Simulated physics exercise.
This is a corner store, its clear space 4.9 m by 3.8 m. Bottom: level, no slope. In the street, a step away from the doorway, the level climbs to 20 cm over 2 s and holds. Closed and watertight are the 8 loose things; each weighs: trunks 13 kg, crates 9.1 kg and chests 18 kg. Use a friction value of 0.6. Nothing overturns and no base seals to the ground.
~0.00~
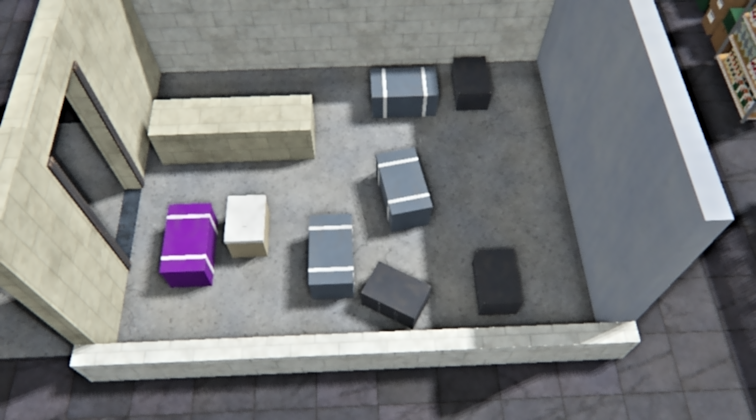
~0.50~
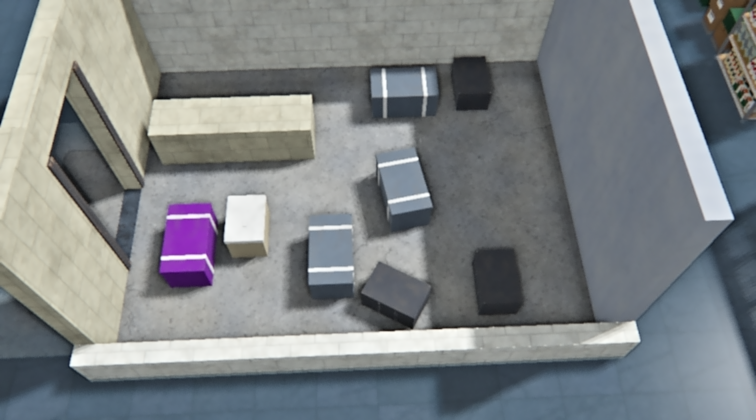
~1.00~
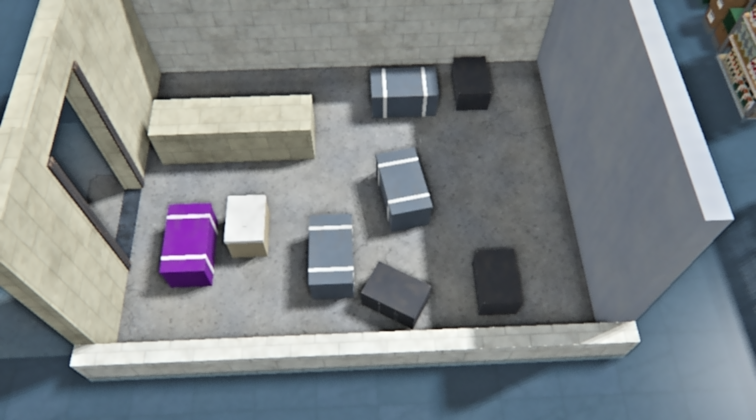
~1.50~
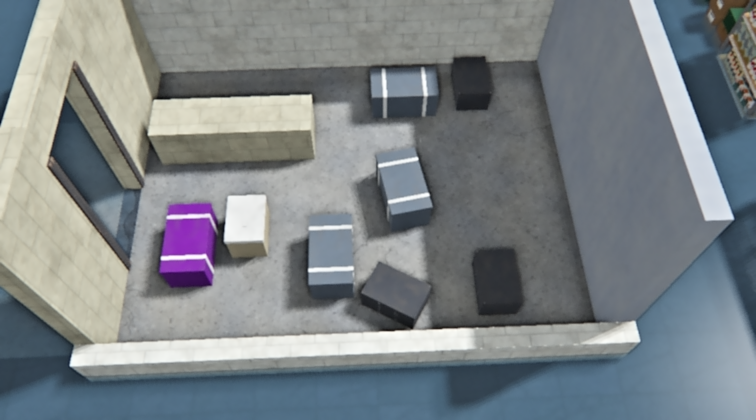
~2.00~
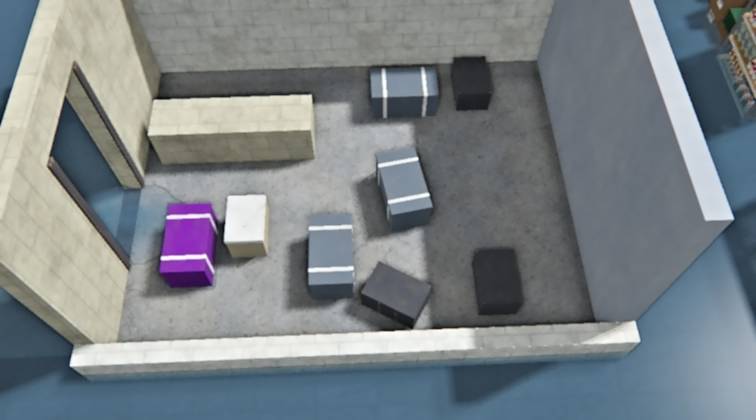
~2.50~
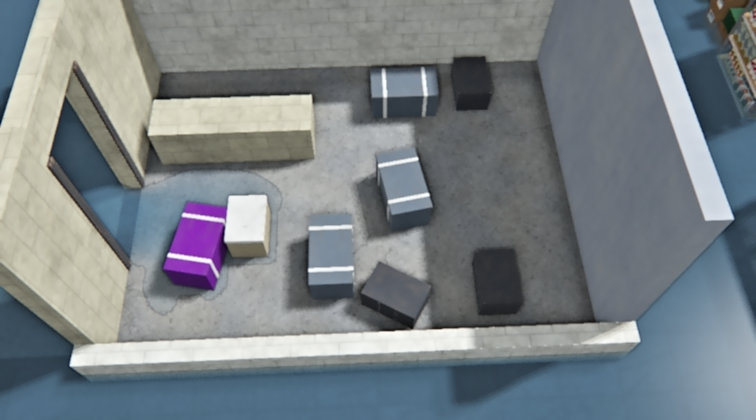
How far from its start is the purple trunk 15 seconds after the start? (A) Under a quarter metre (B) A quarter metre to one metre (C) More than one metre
Answer: C.
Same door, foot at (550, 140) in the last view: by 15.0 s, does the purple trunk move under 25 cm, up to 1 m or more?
Well, the purple trunk shifts somewhat in that setup.
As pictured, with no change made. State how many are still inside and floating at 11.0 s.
7 at that moment.
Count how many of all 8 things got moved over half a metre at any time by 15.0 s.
I get 8.
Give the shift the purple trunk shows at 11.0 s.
350 cm, give or take.
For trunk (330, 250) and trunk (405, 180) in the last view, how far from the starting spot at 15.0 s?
Shifts: 250 cm / 80 cm.
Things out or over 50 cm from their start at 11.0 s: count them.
I get 8.
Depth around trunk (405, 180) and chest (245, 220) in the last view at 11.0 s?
Close to 11 and 9 centimetres.
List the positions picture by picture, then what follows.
The first frame shows the purple trunk at (186, 237), on the bottom; 0.0 m2 under water; 0 of 8 have shifted.
The second frame shows the purple trunk at (186, 237), on the bottom; water covers 0.0 m2; 0 of 8 have shifted.
The third frame shows the purple trunk at (186, 237), on the bottom; water covers 0.0 m2; 0 of 8 have shifted.
The fourth frame shows the purple trunk at (186, 237) rests on the ground; 0.0 m2 under water; 0 of 8 have shifted.
The fifth frame shows the purple trunk at (186, 237), on the bottom; 0.4 m2 under water; 0 of 8 have shifted.
The sixth frame shows the purple trunk at (196, 238), on the bottom, 11 cm from its start; 1.6 m2 under water; 1 of 8 have shifted.
After 3.5 s the purple trunk is near (223, 253), 0.5 m from its start, aground; 0 afloat.
After 6.8 s the purple trunk is near (393, 281), 2.2 m from its start, afloat; 3 afloat.
After 11.0 s the purple trunk is near (508, 283), 3.3 m from its start, afloat; 7 afloat.
After 15.0 s the purple trunk is near (516, 206), 3.5 m from its start, afloat; 7 afloat.
